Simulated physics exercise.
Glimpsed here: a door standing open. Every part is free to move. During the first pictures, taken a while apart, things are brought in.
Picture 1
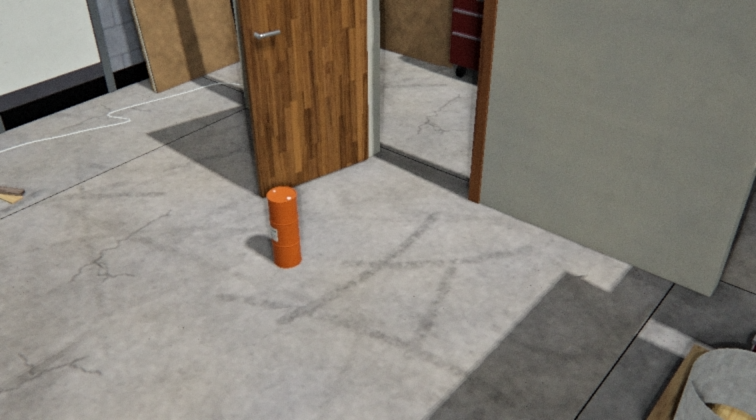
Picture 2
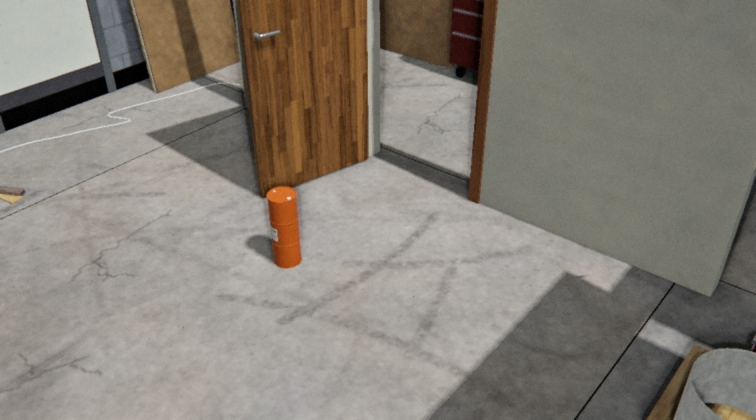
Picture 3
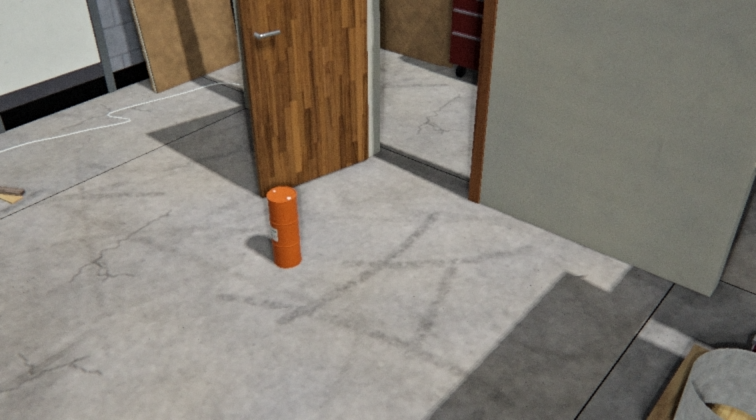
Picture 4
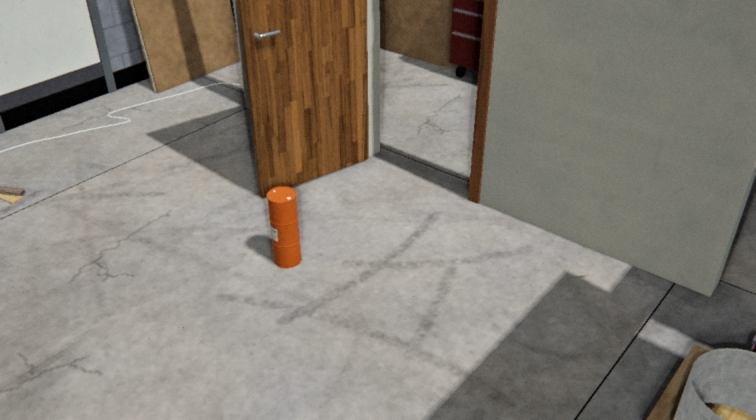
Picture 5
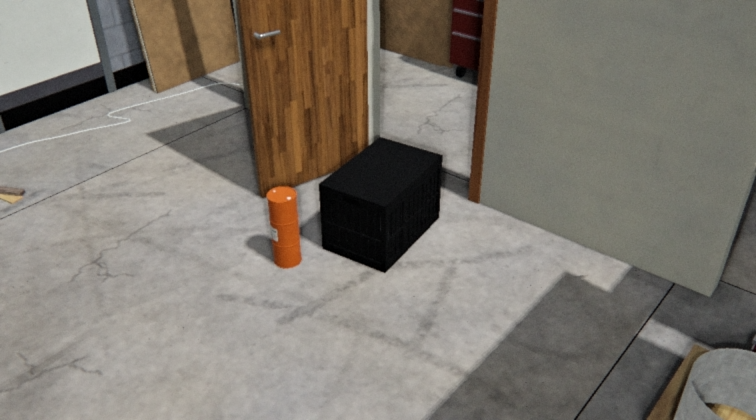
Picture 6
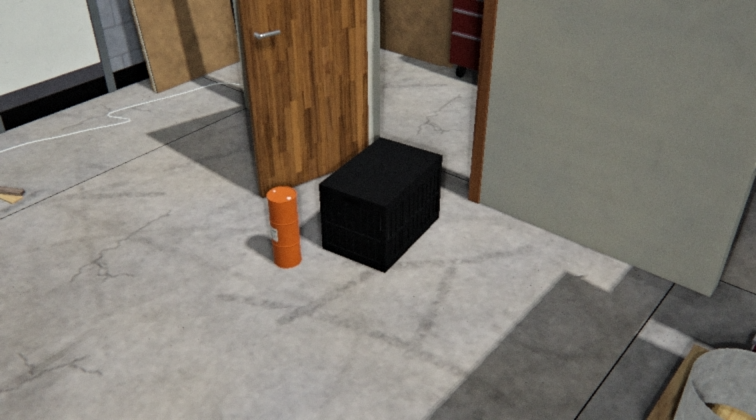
A black chest appeared on the concrete floor in front of the open wooden door, just right of the orange canister, while the door and canister stayed still the whole time.
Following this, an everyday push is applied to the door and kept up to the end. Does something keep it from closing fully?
The door ends up partly open.
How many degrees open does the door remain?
It comes to about 60°.
Then, 0.60 s later than the last frame, open by 90°.
Then, 1.00 s later than the last frame, open by 71°.
When it is over, open by 59°; both as before. End places, in pixels of the last picture, black chest near (384, 202).
